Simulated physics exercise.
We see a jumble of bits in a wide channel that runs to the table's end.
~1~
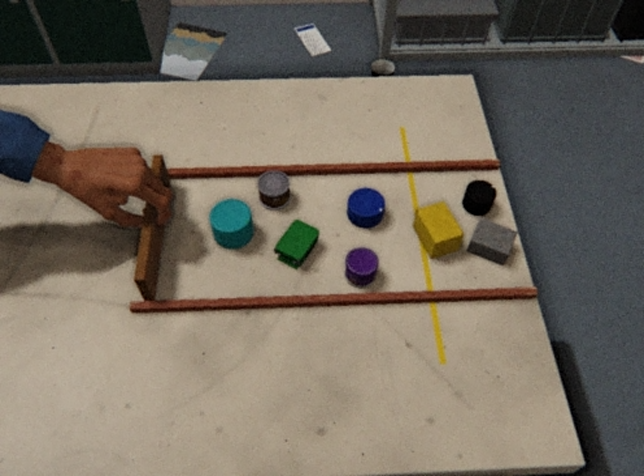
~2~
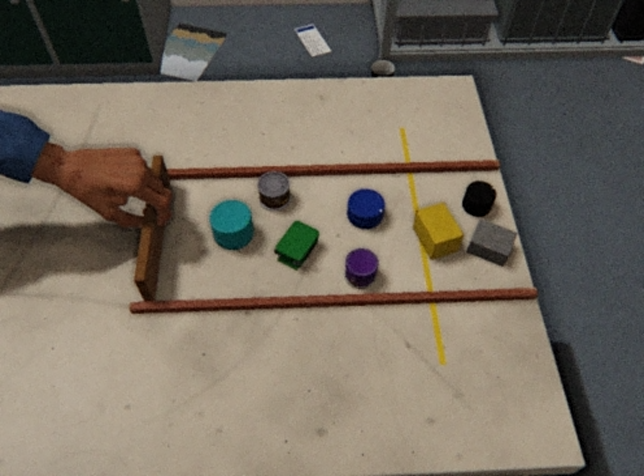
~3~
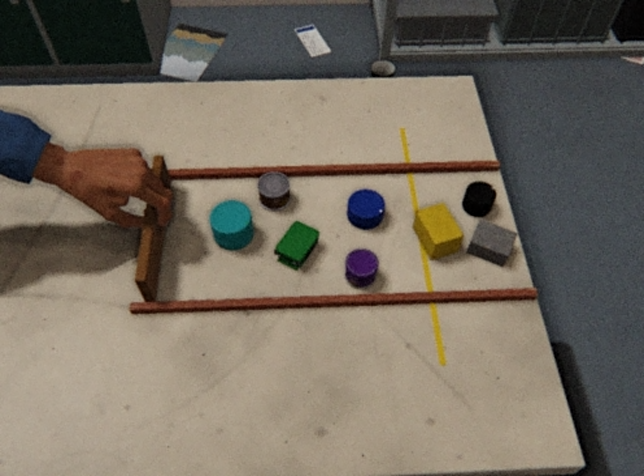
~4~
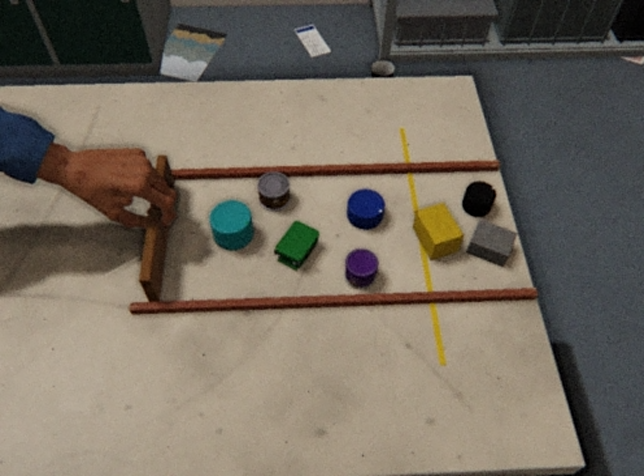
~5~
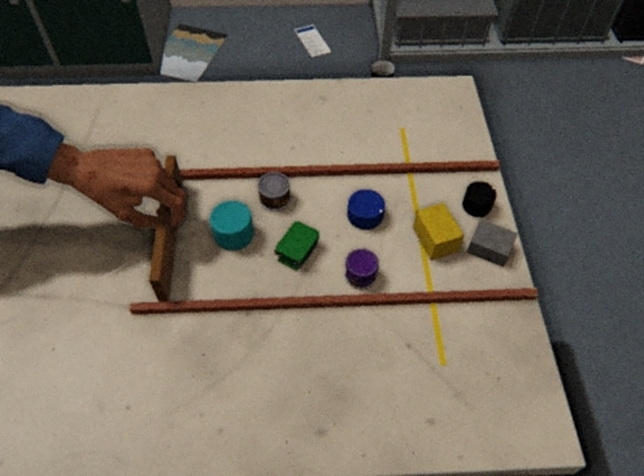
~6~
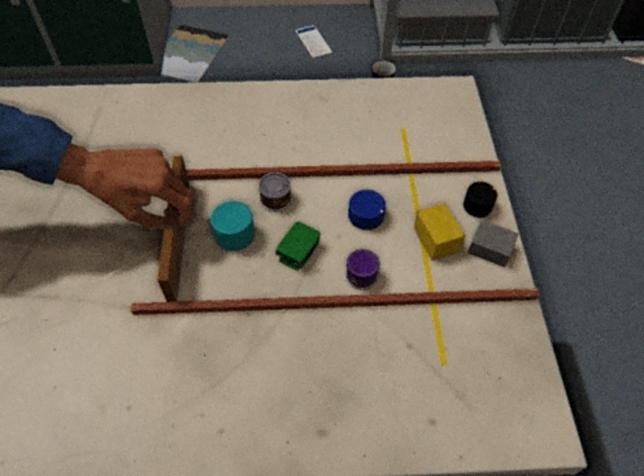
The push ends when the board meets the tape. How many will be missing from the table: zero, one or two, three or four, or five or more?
As it turns out, the number that fall off is zero.
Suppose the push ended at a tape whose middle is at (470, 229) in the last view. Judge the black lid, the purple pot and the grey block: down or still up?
The black lid tumbles off; the purple pot stays on; the grey block is lost.
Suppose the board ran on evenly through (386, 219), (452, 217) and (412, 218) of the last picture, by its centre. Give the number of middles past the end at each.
Past the end: 0, 2 and 0.
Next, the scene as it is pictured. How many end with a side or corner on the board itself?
It touches 4.
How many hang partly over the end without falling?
It comes to 1.
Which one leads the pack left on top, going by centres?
That is the grey block.
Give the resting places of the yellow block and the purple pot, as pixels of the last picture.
Near (480, 232) and (447, 275).
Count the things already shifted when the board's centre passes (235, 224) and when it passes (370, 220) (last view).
At the one place 1, at the other 5.
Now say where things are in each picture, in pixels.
In the first picture, grey block (492, 242); black lid (479, 198); yellow block (437, 230); board (154, 225); tape (420, 229).
In the second picture, black lid (479, 199); purple pot (361, 269).
In the third picture, yellow block (437, 231); blue lid (366, 209).
In the fourth picture, grey block (491, 243); board (158, 226).
In the fifth picture, black lid (479, 199); green case (298, 246).
In the sixth picture, grey block (493, 243); black lid (480, 200); yellow block (438, 232); board (175, 226); tape (421, 231).
A little later, none off yet; grey block at rest near (493, 243); black lid at rest near (480, 200); yellow block at rest near (438, 232).
When it is over, the number that fall off is zero.
